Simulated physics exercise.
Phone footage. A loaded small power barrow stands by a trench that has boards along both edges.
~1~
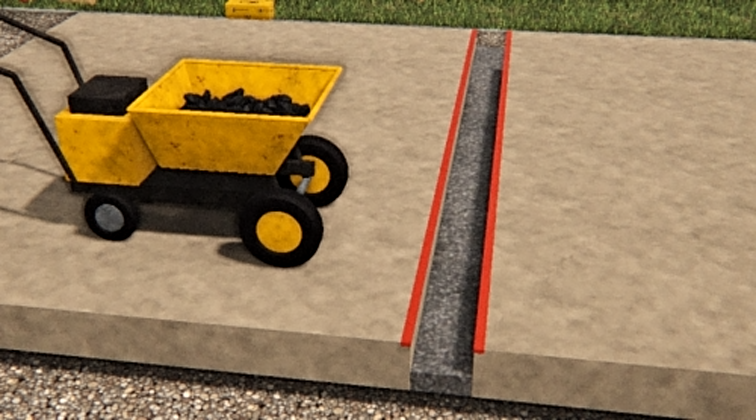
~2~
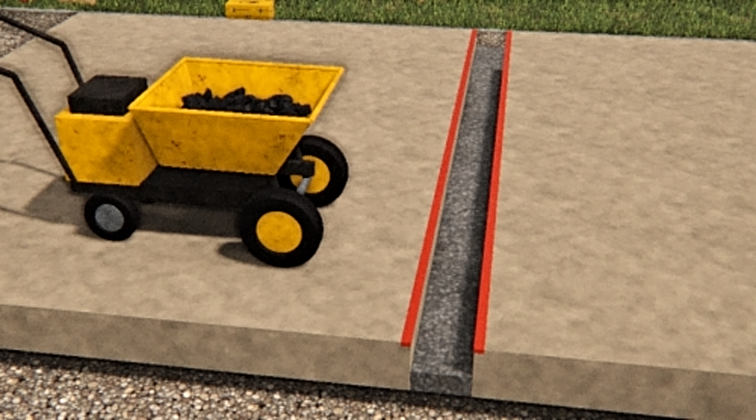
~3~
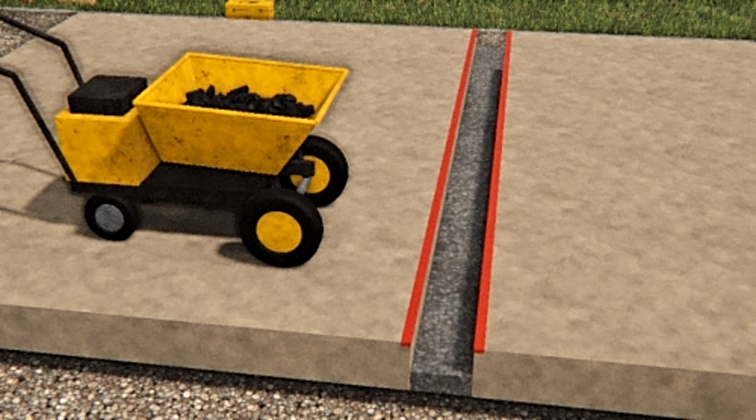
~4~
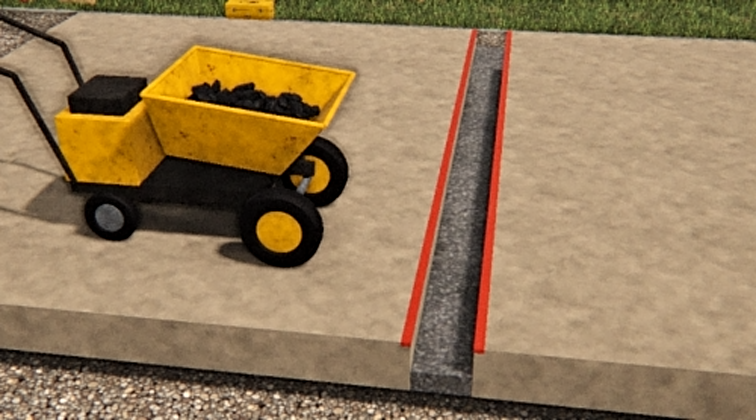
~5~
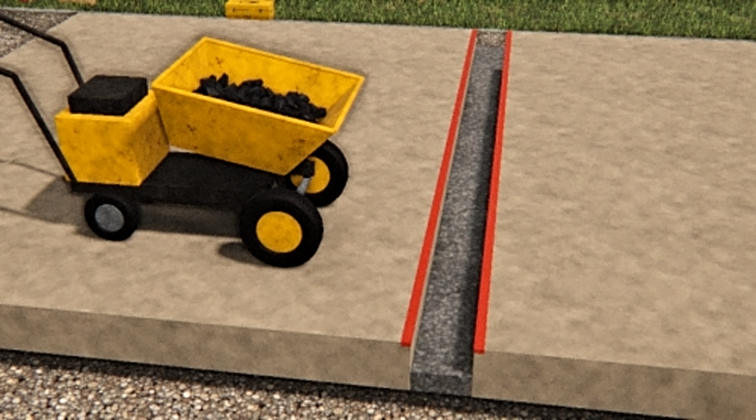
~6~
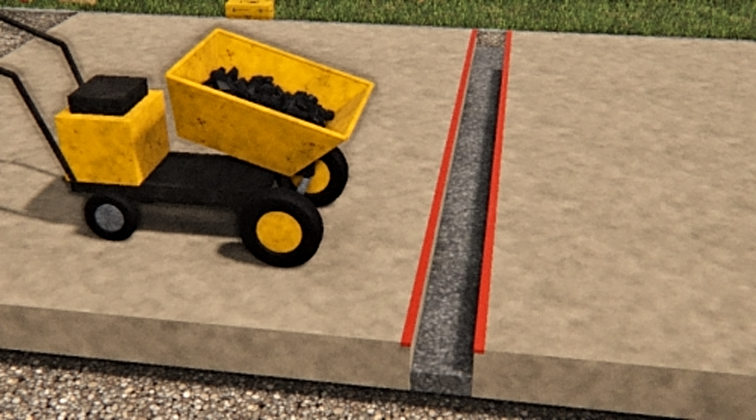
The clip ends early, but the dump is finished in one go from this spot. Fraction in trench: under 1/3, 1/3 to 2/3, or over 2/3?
Over 2/3.
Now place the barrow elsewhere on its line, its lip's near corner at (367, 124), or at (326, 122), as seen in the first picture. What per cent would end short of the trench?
The first spot yields roughly 0 percent, the second roughly 0 percent.
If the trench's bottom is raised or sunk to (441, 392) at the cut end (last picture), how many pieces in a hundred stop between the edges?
The share comes to around 90 percent.
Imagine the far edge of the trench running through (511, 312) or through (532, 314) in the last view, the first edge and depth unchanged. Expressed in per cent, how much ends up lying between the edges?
90 % and 90 %, give or take.
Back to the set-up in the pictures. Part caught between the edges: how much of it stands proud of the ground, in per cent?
Estimate: Near 20 per cent.
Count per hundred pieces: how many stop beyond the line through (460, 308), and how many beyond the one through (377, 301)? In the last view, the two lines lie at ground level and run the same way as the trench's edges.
The first comes to 20 %, the second to 100 %.
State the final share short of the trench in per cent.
Share of load: Near 15 %.
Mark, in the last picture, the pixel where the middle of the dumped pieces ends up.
The centre comes to rest near (452, 252).
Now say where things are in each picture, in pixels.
The first picture shows lip of the skip (309, 121), level; top of the load (239, 113), lumps of coal; first edge of the trench (414, 304); far edge (483, 310), the trench under half as wide as the skip, and about half as deep as wide.
The second picture shows lip of the skip (311, 121), level; top of the load (240, 112).
The third picture shows lip of the skip (316, 123), tipped barely; top of the load (218, 106).
The fourth picture shows lip of the skip (324, 127), tipped a little; top of the load (232, 101).
The fifth picture shows lip of the skip (334, 132), tipped a little; top of the load (222, 99).
The sixth picture shows lip of the skip (346, 139), tipped clearly; top of the load (232, 93); first edge of the trench (414, 304); far edge (483, 310).
Just after the last frame, skip tipped steeply; every one in the skip.
A moment on, skip tipped right over; almost all in the skip; just a few short of the trench; just a few in or heaped over the trench; just a few falling.
Further on, skip tipped right over; roughly a third in the skip; about a tenth short of the trench; roughly two thirds in or heaped over the trench; just a few beyond it.
When it is over, skip tipped right over; just a few in the skip; roughly a quarter short of the trench; the larger part in or heaped over the trench; just a few beyond it.
